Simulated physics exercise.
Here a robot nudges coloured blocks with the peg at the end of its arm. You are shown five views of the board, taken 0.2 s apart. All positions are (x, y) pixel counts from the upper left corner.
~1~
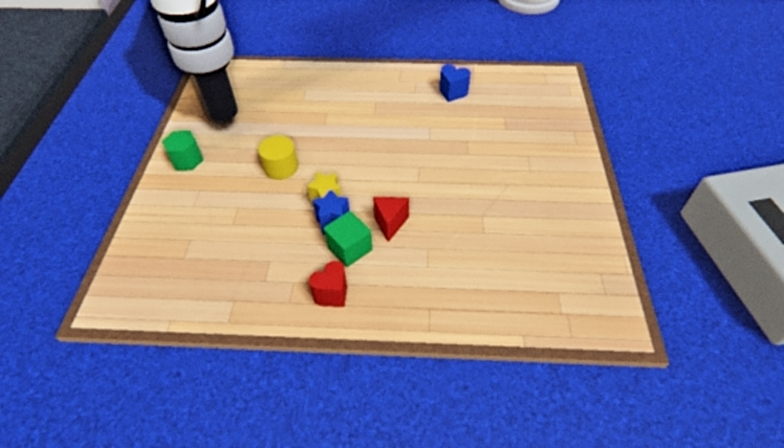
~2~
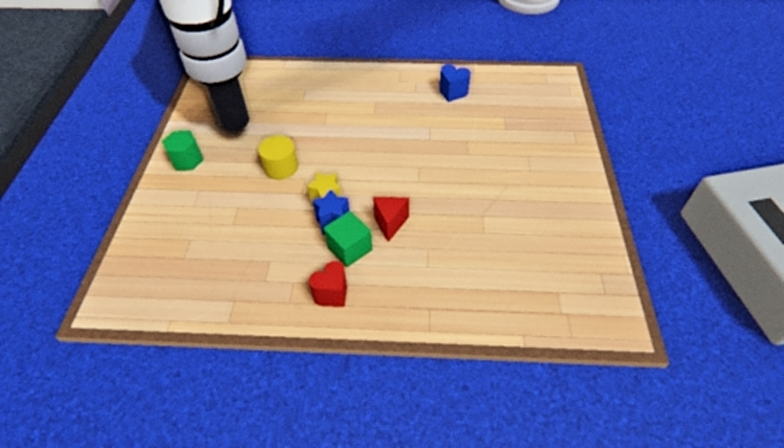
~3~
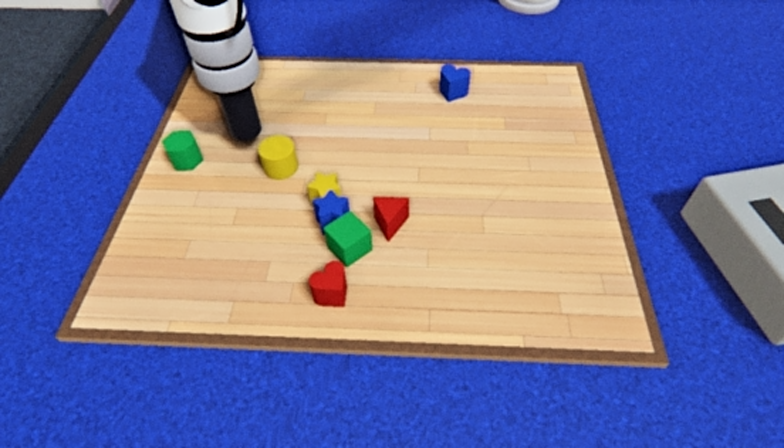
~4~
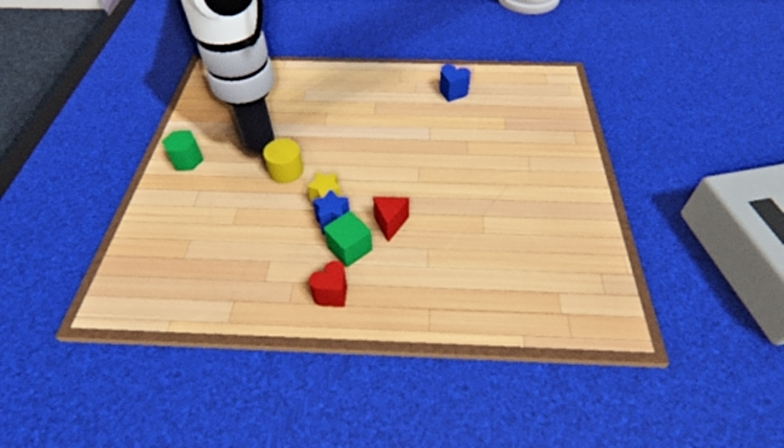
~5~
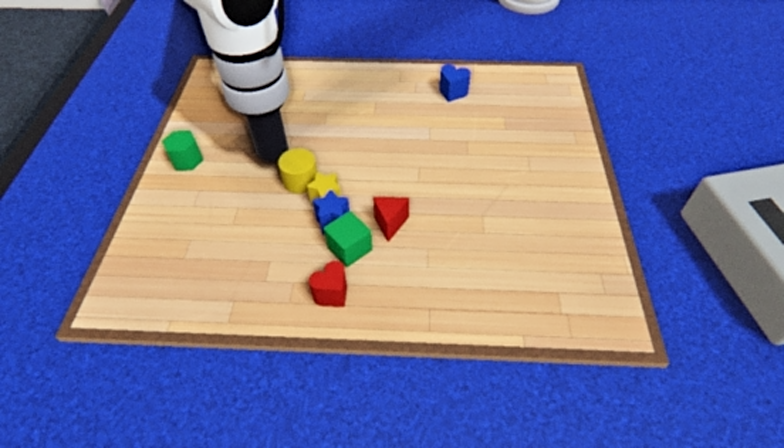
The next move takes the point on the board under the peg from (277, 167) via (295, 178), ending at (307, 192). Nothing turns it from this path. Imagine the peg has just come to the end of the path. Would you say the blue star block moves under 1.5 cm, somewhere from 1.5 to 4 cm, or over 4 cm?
Of the three bands, it's 1.5 to 4 cm.
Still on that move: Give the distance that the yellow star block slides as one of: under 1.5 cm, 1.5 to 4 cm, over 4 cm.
It moves more than 4 cm.
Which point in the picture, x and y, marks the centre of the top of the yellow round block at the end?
Around (336, 180).
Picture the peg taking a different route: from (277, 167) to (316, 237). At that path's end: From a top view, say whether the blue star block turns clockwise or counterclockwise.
The answer is clockwise.
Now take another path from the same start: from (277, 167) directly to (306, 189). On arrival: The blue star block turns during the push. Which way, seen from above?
Twists clockwise.
On the path given first. Halfway along, peg (292, 163); yellow round block (318, 170); yellow star block (342, 184), turned 15° clockwise; blue star block (336, 205), turned 35° clockwise.
At the end, peg (304, 177); yellow round block (336, 180); yellow star block (366, 185); blue star block (350, 207), turned 60° clockwise; green square (351, 234), turned 15° clockwise.
